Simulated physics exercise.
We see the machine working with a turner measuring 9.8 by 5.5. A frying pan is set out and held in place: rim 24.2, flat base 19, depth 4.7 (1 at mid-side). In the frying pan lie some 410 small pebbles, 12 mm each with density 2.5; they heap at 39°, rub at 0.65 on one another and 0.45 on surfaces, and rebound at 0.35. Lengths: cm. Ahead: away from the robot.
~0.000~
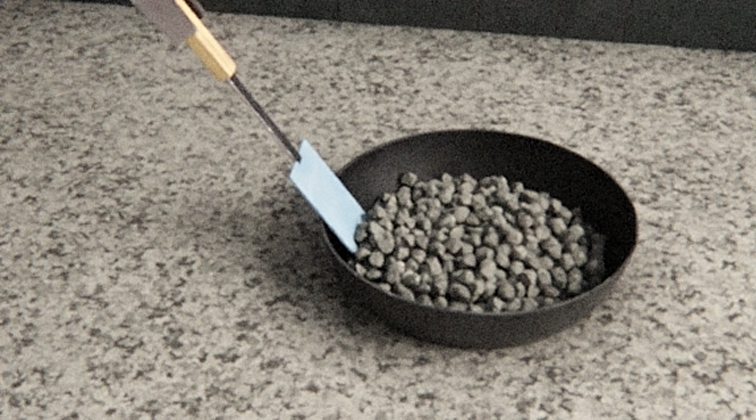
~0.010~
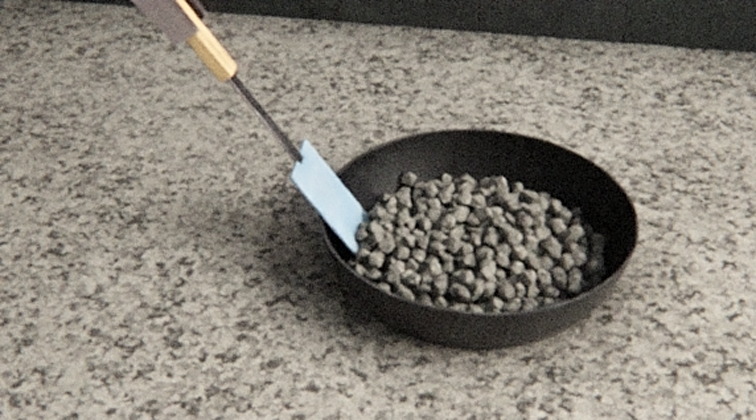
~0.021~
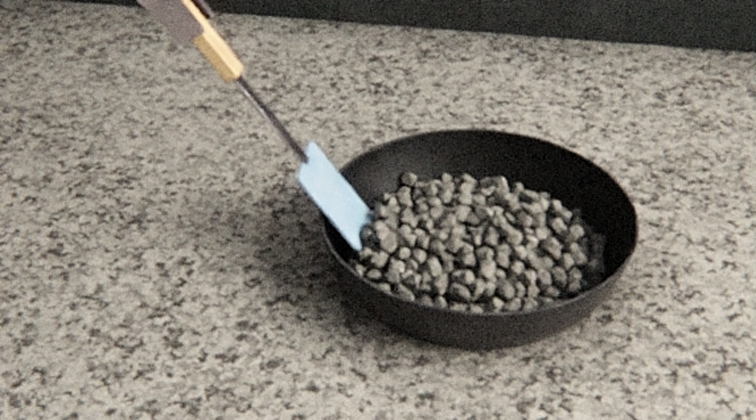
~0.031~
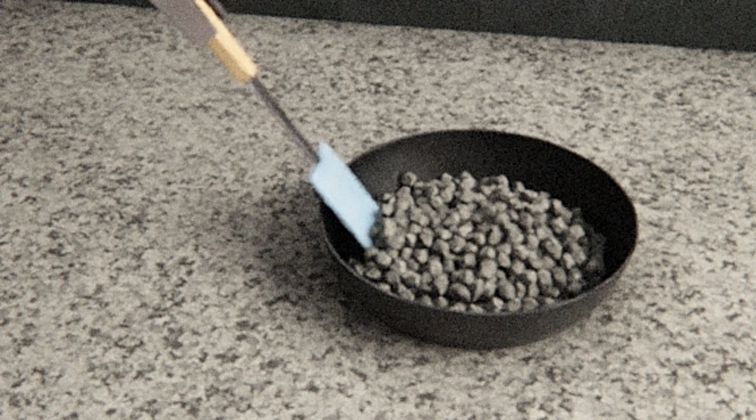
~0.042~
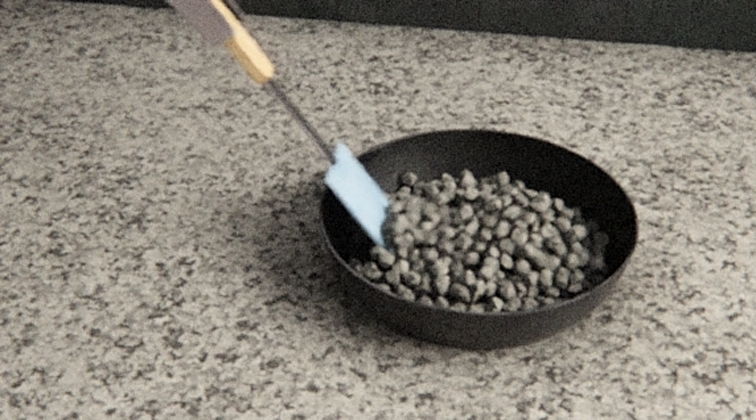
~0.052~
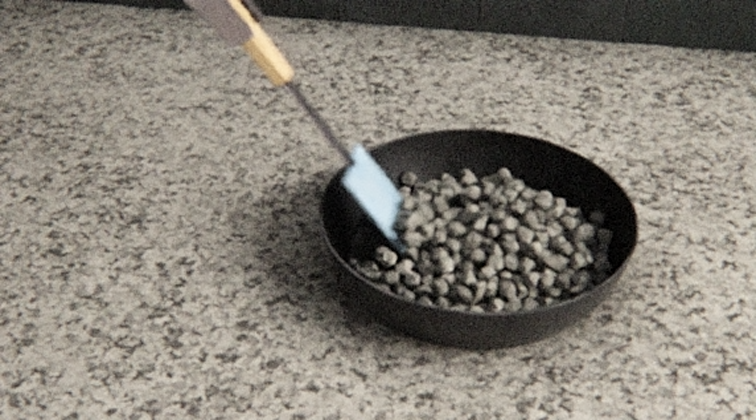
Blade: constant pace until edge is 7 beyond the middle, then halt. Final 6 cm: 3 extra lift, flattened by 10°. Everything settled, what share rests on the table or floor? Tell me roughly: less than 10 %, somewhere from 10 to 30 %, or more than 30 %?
Somewhere from 10 to 30 %.
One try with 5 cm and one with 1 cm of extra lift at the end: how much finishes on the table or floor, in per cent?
First try about 15 %, second try about 5 %.
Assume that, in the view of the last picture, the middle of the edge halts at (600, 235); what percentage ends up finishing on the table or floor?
About 20 per cent.
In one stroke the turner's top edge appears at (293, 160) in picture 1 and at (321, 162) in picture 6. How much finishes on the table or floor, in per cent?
Off the vessel, on the table or floor: Some 5 percent.
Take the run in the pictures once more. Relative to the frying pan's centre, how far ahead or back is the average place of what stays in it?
Ahead, by around 3.0 cm.
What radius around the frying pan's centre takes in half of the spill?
The answer is around 32 cm.
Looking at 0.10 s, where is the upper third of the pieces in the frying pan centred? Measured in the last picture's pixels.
It is centred at about (520, 231).
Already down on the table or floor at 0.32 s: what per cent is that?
My estimate is roughly 10 %.
After 0.08 s, sloping 54°, highest piece 6 above the table; 413 in the frying pan.
After 0.10 s, sloping 51°, highest piece 7 above the table; 413 in the frying pan.
After 0.32 s, sloping 44°, highest piece 6 above the table; 355 in the frying pan, 51 on the table or floor, 7 on the blade or in flight.
After 1.37 s, sloping 44°, highest piece 5 above the table; 355 in the frying pan, 58 on the table or floor.
In the end, 355 in the frying pan, 58 on the table or floor. That is 14 % on the table or floor.
